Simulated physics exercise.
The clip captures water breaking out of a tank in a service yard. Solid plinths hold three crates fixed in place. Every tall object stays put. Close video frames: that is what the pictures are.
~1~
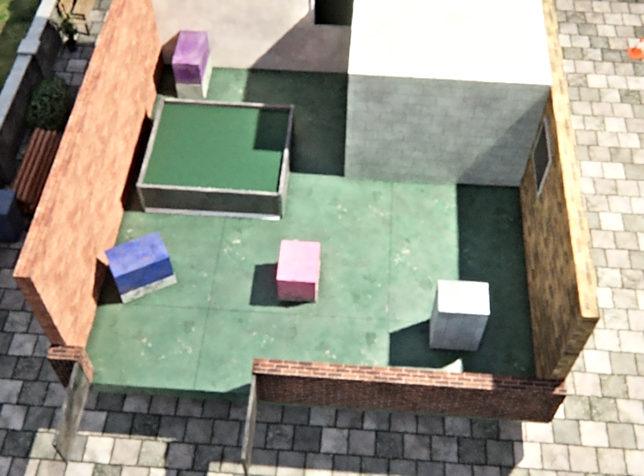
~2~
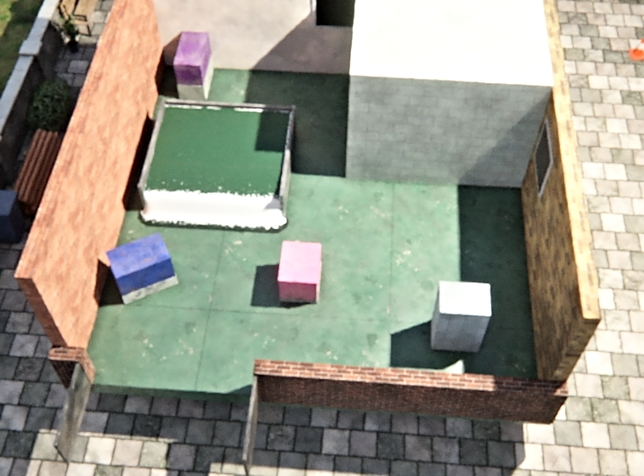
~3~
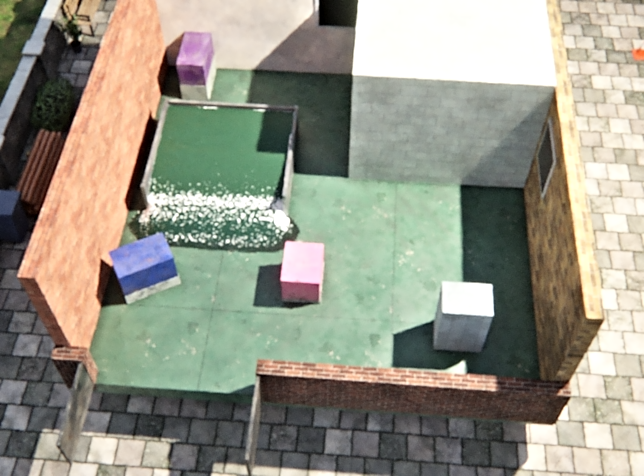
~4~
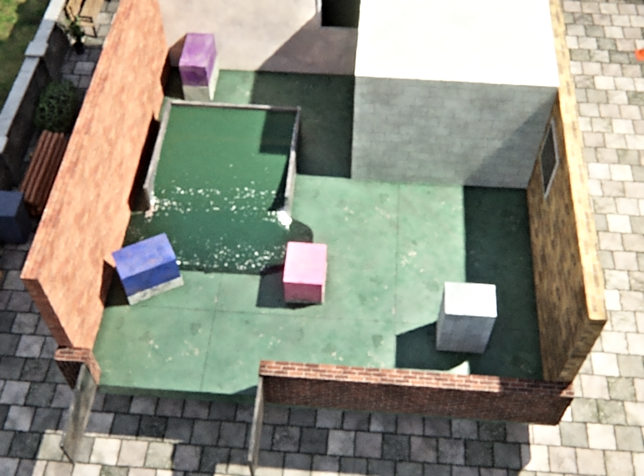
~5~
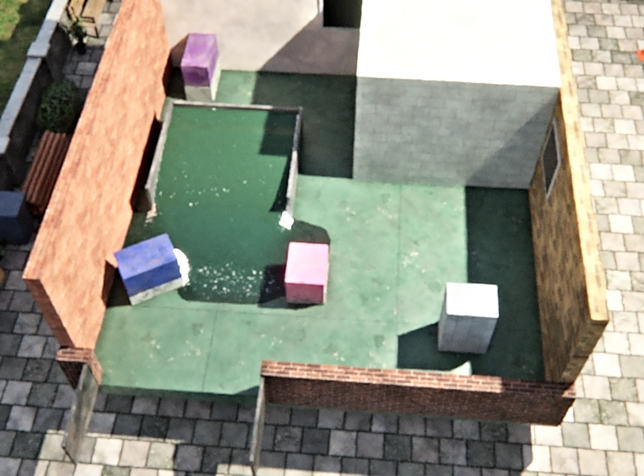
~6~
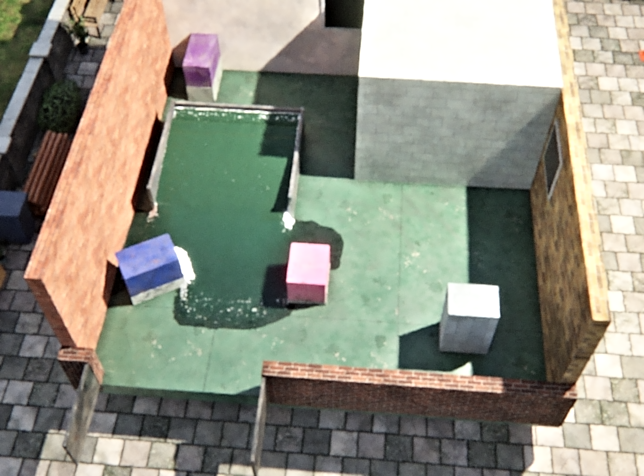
Water bursts from the front of a tank and spreads across the green yard floor.
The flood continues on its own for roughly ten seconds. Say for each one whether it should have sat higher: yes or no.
Purple crate - no; blue crate - yes; pink crate - yes.
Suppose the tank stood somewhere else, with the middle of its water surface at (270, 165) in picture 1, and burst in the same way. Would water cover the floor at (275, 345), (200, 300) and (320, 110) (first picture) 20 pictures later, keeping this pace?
First drenched; next drenched; last unwetted.
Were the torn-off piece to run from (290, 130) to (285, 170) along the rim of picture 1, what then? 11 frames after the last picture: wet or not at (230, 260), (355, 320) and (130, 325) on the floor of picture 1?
First spot unwetted, second unwetted, third unwetted.
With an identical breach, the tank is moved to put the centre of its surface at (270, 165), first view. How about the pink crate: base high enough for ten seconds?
Pink crate: Flooded.
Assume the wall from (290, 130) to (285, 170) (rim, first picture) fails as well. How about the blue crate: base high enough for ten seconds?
Looks like the blue holds out.
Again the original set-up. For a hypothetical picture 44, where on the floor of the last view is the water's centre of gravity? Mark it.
Around pixel (275, 236) of the last picture.
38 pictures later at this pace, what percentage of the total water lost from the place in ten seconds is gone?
Approximately 85 in a hundred, I think.
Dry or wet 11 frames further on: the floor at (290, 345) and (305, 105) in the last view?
Taking the two points in turn, the first is waterlogged and the second is spared.
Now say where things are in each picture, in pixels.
Still water in the water tank at (219, 147), in the first frame.
Water pours out at (214, 205) and has run to (142, 213), in the second frame.
The front is at (134, 226), out from the gap at (217, 207), in the third frame.
Water pours out at (219, 208) and has run to (124, 239), in the fourth frame.
The front is at a hidden place, out from the gap at (221, 209), in the fifth frame.
The front is at (113, 290), out from the gap at (223, 209), in the sixth frame.
A moment on, water covers 30 % of the floor; the purple crate not reached, the blue crate water round its plinth, the pink crate water round its plinth.
Next, water covers 40 % of the floor; the purple crate not reached, the blue crate water round its plinth, the pink crate water round its plinth.
Then, water covers 50 % of the floor; the purple crate water round its plinth, the blue crate water round its plinth, the pink crate water round its plinth.
Later, water covers 80 % of the floor; the purple crate water round its plinth, the blue crate water round its plinth, the pink crate water round its plinth.
In the end, water covers 95 % of the floor; the purple crate stayed above the water, the blue crate was topped, the pink crate was topped.
